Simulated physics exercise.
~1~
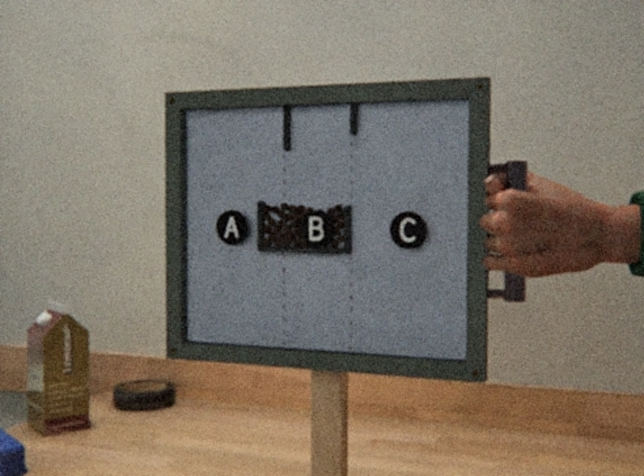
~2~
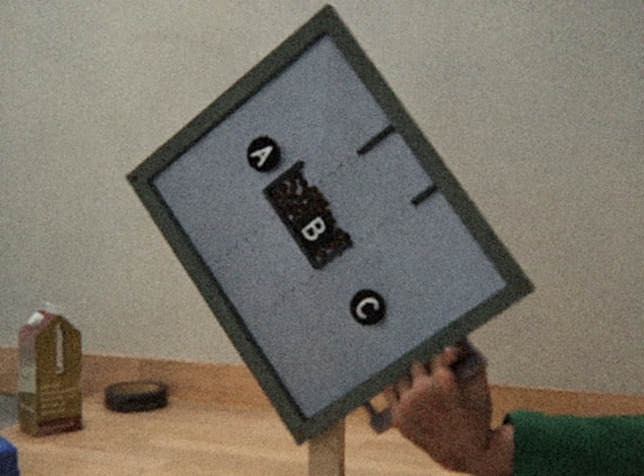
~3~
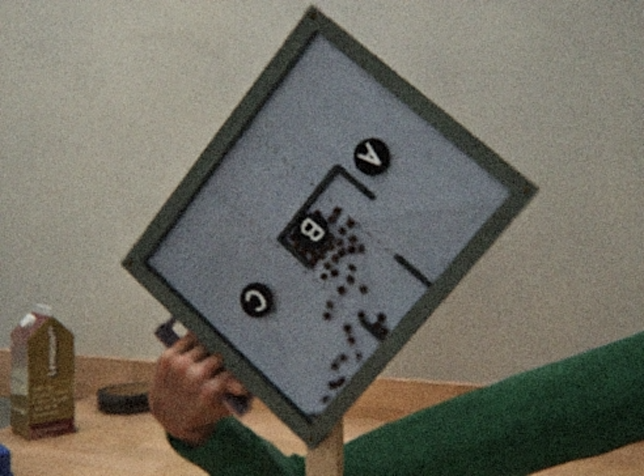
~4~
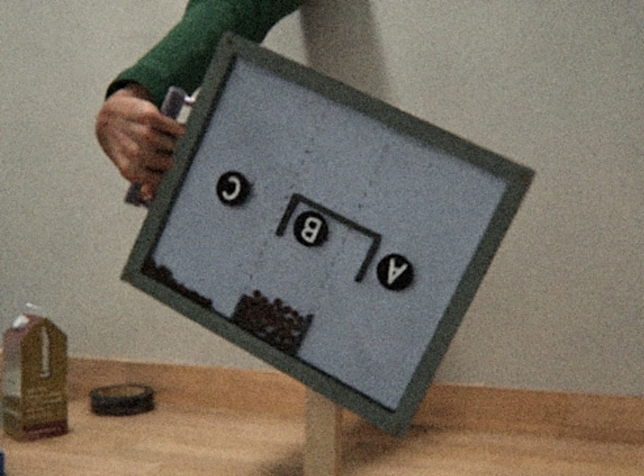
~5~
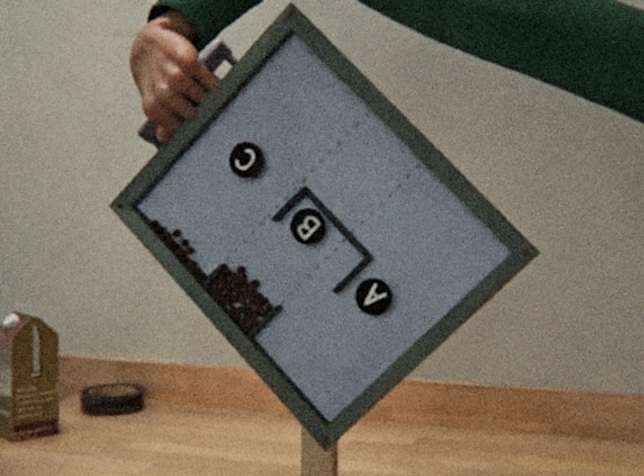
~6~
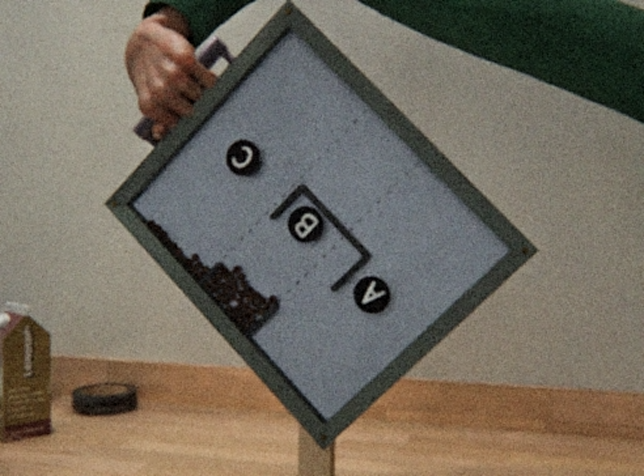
A flat, grey-green framed box with a pale blue face stands upright on a wooden post above a wooden counter, seen from the front, with dark beads in a small tray at its centre behind black discs lettered A, B and C. A carton and a dark round lid sit at left. A green-sleeved hand grips the handle at right and turns the box clockwise, tipping the beads out. They tumble down and gather along the opposite edge as the turning continues. The box stops tilted, upside down, with most beads heaped in B's strip, the rest in C's, and practically none in A's.
